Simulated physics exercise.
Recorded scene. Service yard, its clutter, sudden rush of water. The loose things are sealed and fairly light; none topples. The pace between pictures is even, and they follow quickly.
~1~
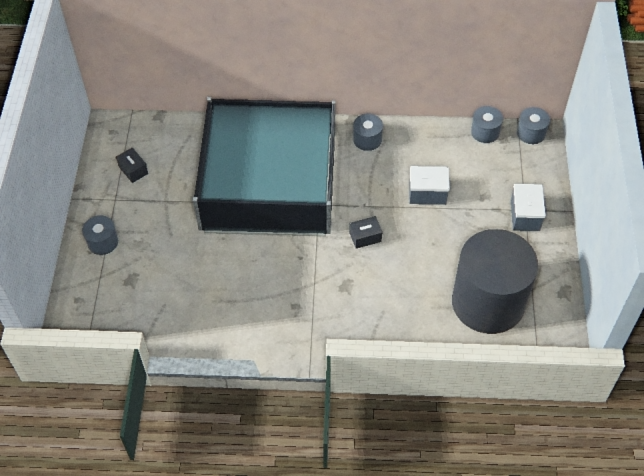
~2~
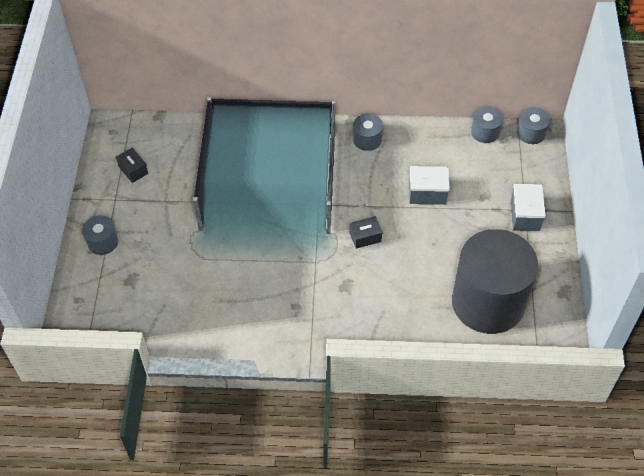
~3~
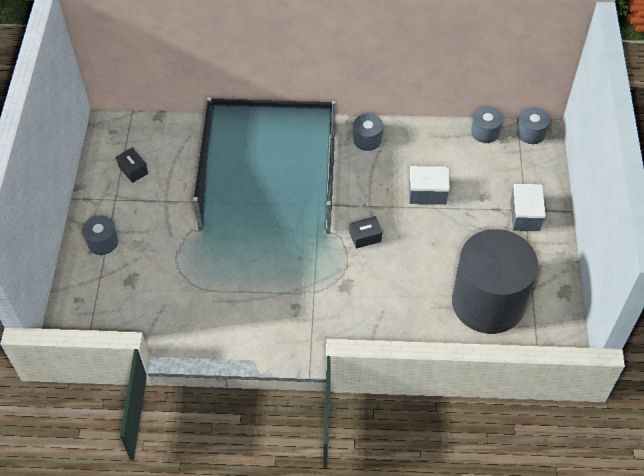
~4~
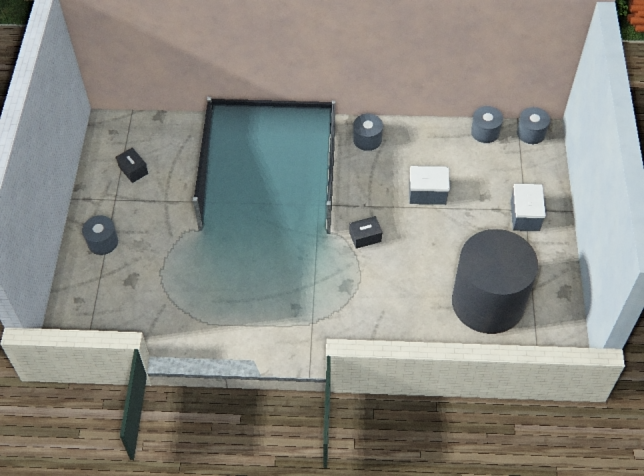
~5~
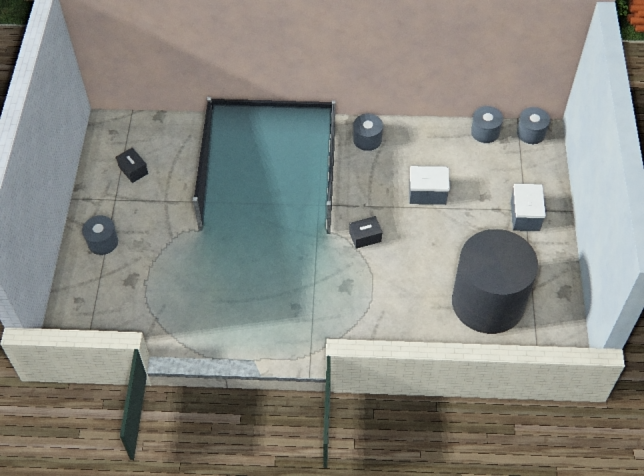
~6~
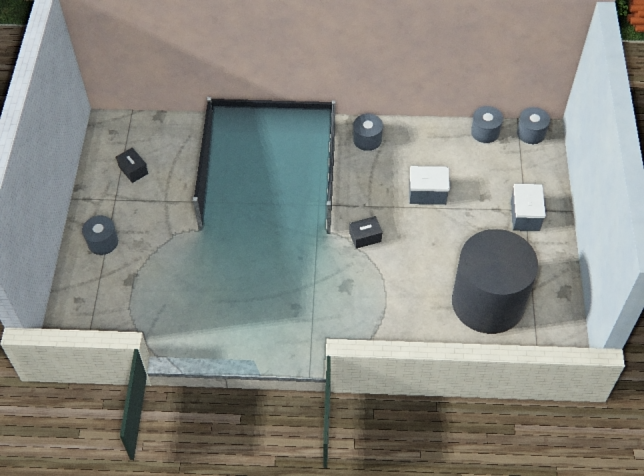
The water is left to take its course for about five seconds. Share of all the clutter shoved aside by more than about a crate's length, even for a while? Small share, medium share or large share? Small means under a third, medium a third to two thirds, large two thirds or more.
A small share.
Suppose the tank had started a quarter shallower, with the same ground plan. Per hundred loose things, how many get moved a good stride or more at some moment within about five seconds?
I get 0 percent.
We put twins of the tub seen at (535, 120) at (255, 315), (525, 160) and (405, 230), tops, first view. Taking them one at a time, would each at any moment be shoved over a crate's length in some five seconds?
Listed in sequence, the answers are displaced a stride, remains nearby and remains nearby.
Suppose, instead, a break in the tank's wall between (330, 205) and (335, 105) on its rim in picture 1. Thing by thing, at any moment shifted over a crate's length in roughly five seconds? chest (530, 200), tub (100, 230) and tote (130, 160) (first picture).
Outcome by item - displaced that far / short of that distance / short of that distance.
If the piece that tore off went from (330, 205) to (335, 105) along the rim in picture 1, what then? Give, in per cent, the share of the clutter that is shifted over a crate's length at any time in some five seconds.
Estimate: Close to 80 per cent.
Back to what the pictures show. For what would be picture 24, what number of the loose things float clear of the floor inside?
I count 0.
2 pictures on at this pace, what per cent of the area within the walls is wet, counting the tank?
Roughly 35 %.
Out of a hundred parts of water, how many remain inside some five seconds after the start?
About 44 percent.
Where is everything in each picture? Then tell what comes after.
In the first picture, a tub at (98, 229) rests on the ground; a tote at (366, 228), on the bottom; 0 of 8 have shifted.
In the second picture, a tub at (98, 229) rests on the ground; a tote at (366, 228) rests on the ground; 0 of 8 have shifted.
In the third picture, a tub at (98, 229), on the bottom; a tote at (366, 228) rests on the ground; 0 of 8 have shifted.
In the fourth picture, a tub at (98, 229) rests on the ground; a tote at (366, 228), on the bottom; 0 of 8 have shifted.
In the fifth picture, a tub at (98, 229), on the bottom; a tote at (366, 228), on the bottom; 0 of 8 have shifted.
In the sixth picture, a tub at (98, 229), on the bottom; a tote at (366, 228) rests on the ground; 0 of 8 have shifted.
A moment on, 0 of 8 are well off their spots; 0 afloat.
Next, 0 of 8 are well off their spots; 0 afloat.
Later, 0 of 8 are well off their spots; 0 afloat.
In the end, 0 of 8 are well off their spots, and 0 have been at some point; 0 afloat.
